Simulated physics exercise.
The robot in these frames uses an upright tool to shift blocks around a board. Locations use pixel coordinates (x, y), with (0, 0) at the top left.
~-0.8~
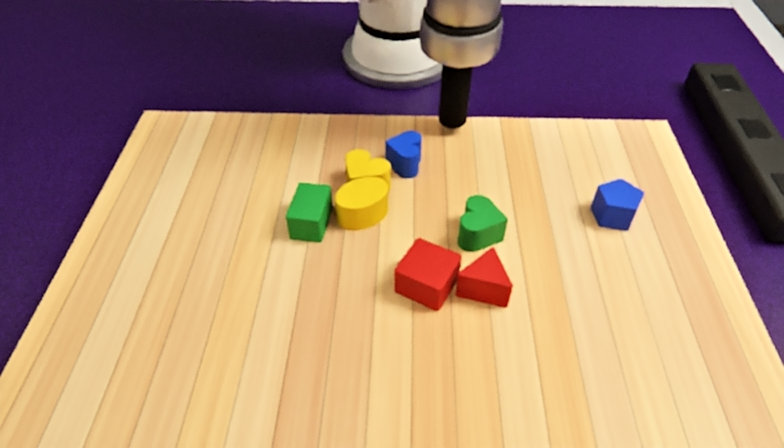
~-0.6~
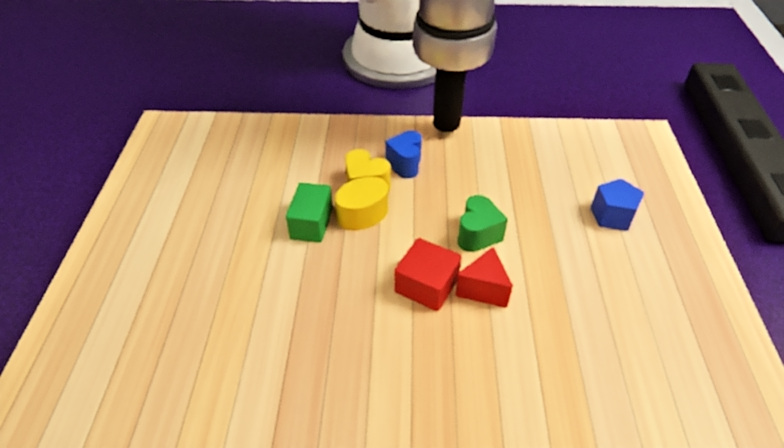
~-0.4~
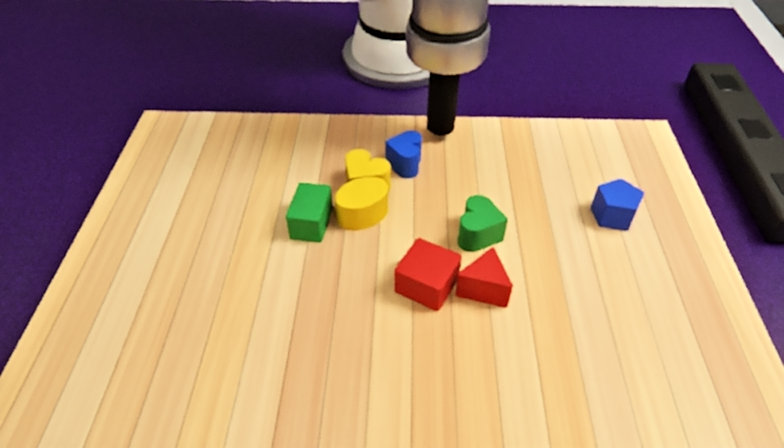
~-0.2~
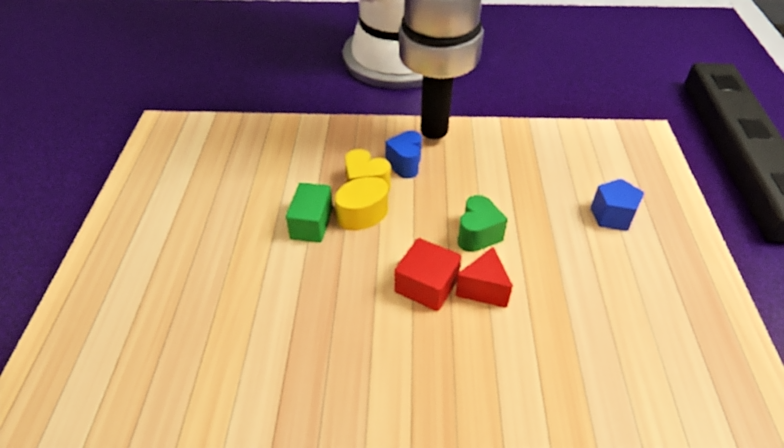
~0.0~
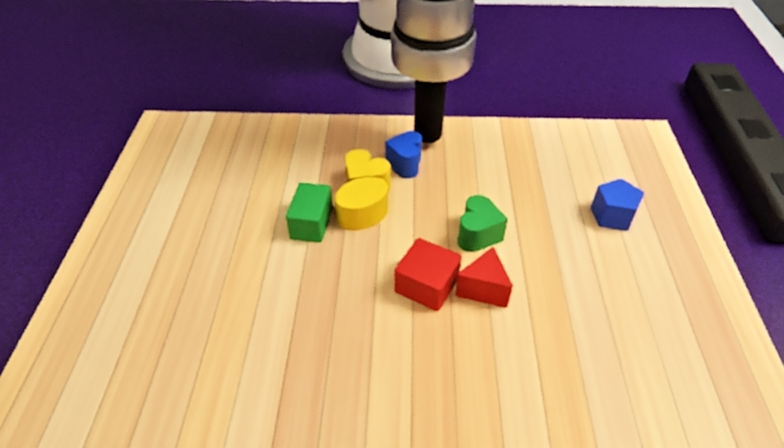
Robot arm with an upright black tool moving slightly left toward a blue heart block, while the coloured blocks stay still.
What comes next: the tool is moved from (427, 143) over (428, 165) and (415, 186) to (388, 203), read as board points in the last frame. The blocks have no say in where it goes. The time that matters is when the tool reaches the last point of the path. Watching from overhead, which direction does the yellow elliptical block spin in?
It spins against the clock.
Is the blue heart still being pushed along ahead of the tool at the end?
Yes
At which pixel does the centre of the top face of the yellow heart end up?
It is at (324, 164).
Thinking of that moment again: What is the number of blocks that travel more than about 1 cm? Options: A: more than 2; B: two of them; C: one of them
The answer is A.
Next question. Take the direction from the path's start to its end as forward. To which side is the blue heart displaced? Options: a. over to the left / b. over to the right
Answer: B.
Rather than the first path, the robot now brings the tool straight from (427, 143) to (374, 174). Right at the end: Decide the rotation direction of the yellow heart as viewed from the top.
It spins clockwise.
On the path given first. One third of the way, tool at (429, 158); yellow heart at (360, 165); blue heart at (397, 155), turned 30° clockwise.
Two thirds of the way, tool at (415, 179); yellow elliptical block at (352, 201), turned 20° anticlockwise; yellow heart at (339, 167), turned 45° clockwise; blue heart at (378, 171), turned 55° clockwise.
At the end, tool at (388, 196); green rectangular block at (305, 202); yellow elliptical block at (342, 211), turned 45° anticlockwise; yellow heart at (324, 164), turned 90° clockwise; blue heart at (350, 181), turned 85° clockwise.
